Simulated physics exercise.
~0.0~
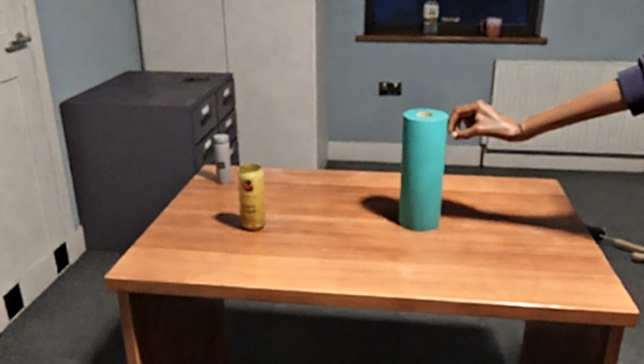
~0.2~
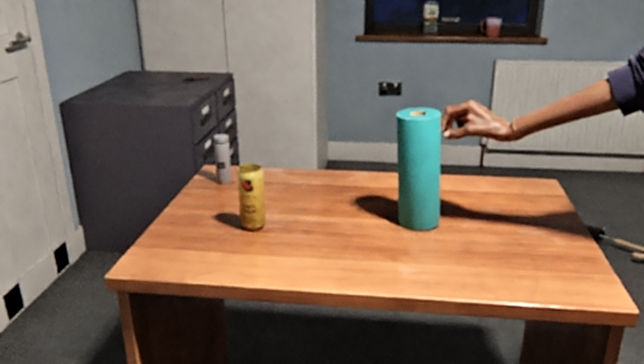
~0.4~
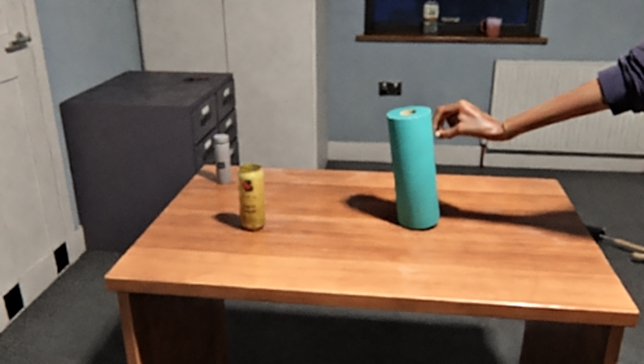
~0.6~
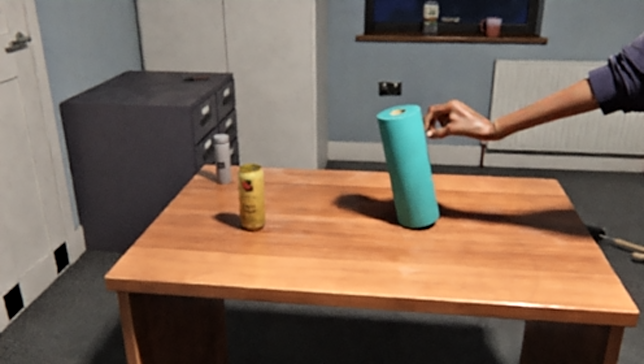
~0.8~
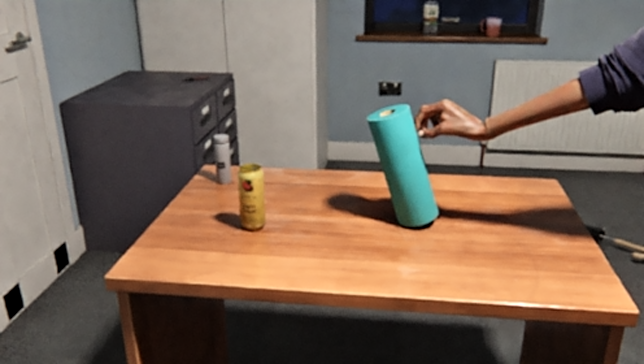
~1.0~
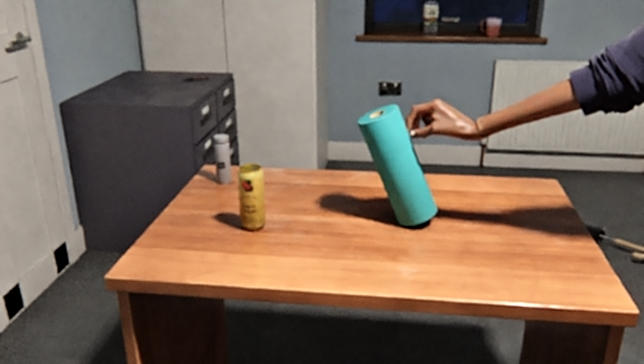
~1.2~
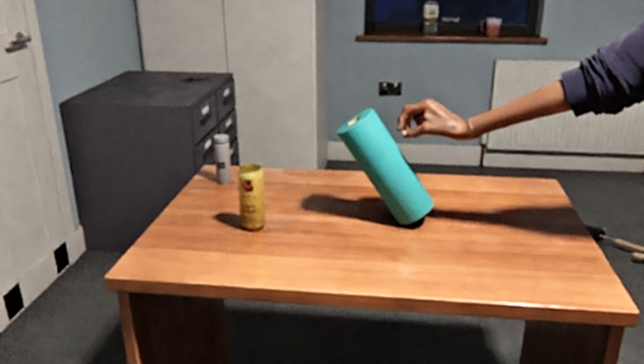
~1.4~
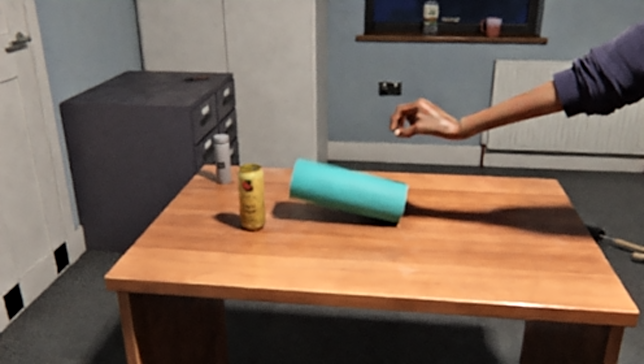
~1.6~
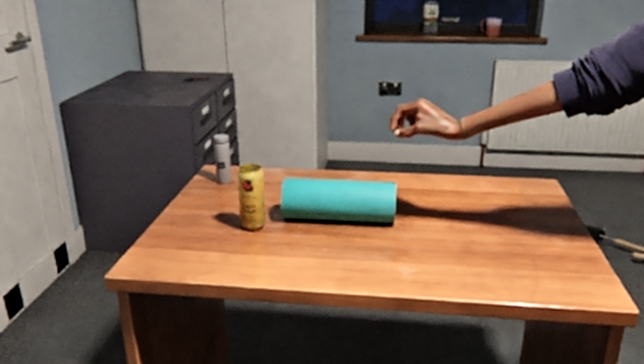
A turquoise roll tips left as a hand pushes its top, then topples onto the table.
